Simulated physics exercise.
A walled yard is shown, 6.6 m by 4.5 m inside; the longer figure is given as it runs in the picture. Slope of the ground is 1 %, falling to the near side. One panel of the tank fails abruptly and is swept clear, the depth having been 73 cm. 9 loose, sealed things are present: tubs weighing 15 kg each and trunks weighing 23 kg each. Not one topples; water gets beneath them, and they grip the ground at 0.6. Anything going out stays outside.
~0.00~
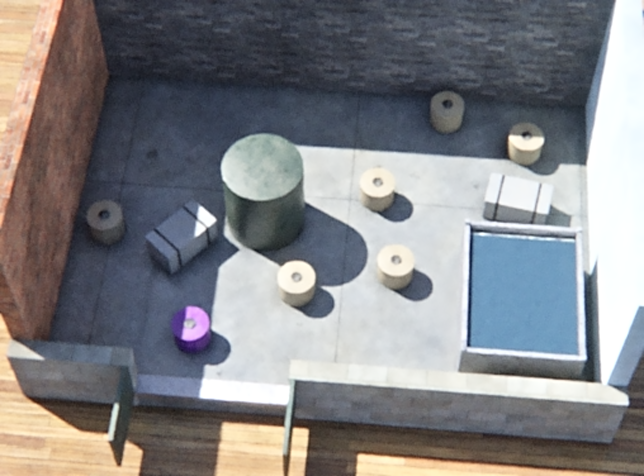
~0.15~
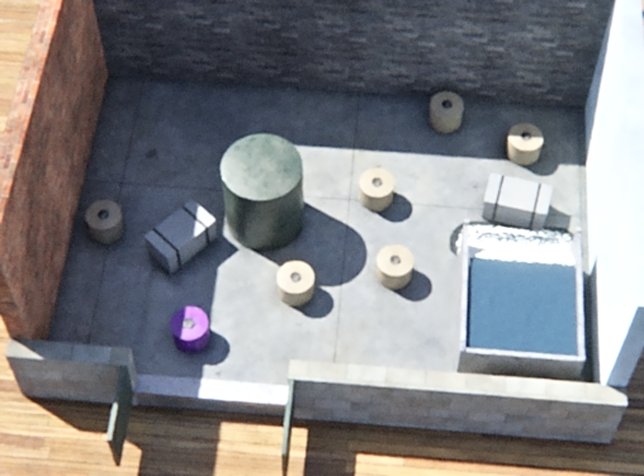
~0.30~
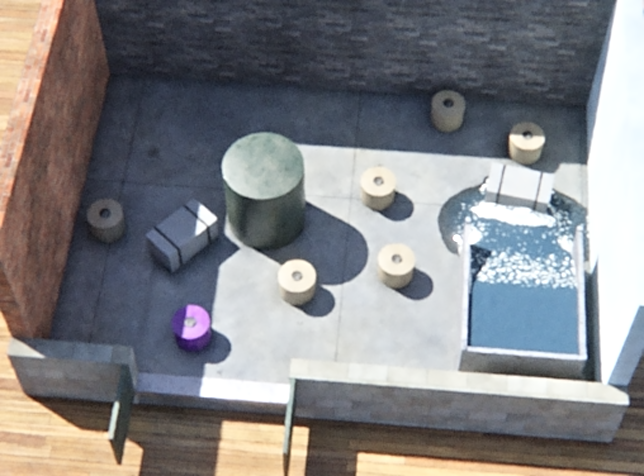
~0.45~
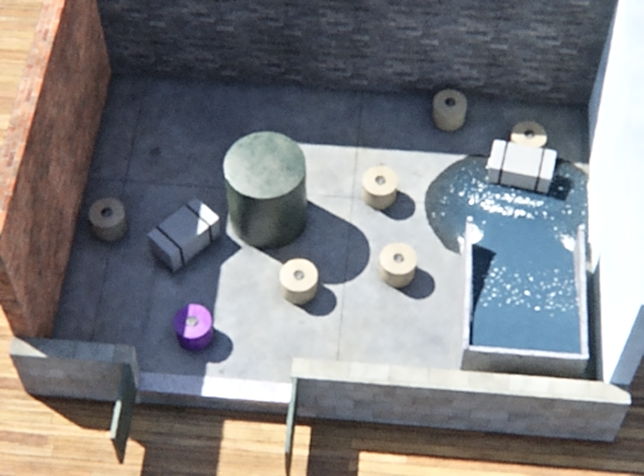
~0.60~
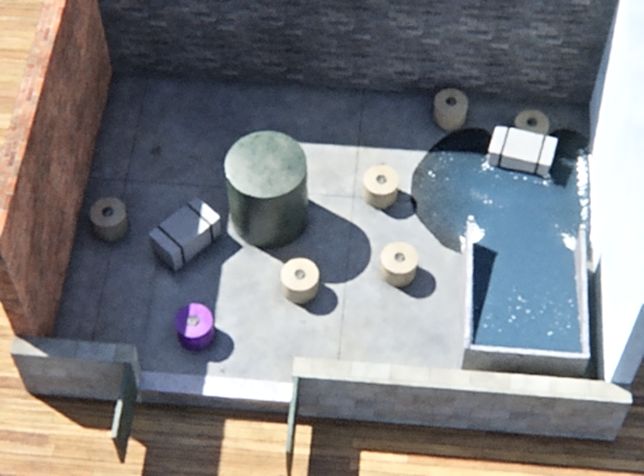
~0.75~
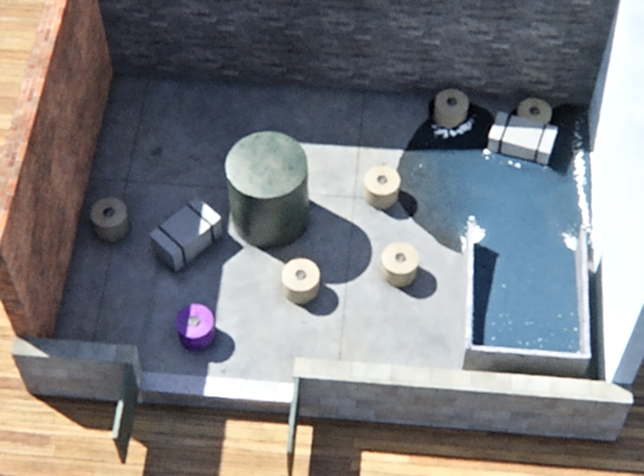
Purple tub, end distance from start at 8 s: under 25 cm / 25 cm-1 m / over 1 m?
Expect it to remain essentially still.
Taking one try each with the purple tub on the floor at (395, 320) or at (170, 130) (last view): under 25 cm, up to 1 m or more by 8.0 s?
Results, in order: Essentially stationary, then borne far off.
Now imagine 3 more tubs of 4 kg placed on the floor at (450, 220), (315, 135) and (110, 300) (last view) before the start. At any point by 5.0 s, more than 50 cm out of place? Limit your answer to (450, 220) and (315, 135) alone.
In turn: Past it, over.
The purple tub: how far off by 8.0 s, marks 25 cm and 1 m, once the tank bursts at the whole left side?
In that scenario the purple tub would have shifted only slightly.
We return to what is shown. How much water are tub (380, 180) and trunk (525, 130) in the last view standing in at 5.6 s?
Around 8 cm and 9 cm.
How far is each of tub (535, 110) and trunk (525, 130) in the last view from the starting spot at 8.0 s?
450 cm and 250 cm, respectively.
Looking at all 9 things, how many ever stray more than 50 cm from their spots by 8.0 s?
The tally stands at 6.
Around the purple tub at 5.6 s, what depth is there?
I'd say around 2 cm.
After 1.6 s the purple tub is near (194, 321), 0.0 m from its start, aground; 0 of 9 are out; 3 afloat.
After 3.6 s the purple tub is near (194, 321), 0.0 m from its start, aground; 0 of 9 are out; 1 afloat.
After 5.6 s the purple tub is near (194, 321), 0.0 m from its start, aground; 0 of 9 are out; 1 afloat.
After 8.0 s the purple tub is near (195, 321), 0.0 m from its start, aground; 0 of 9 are out; 0 afloat.
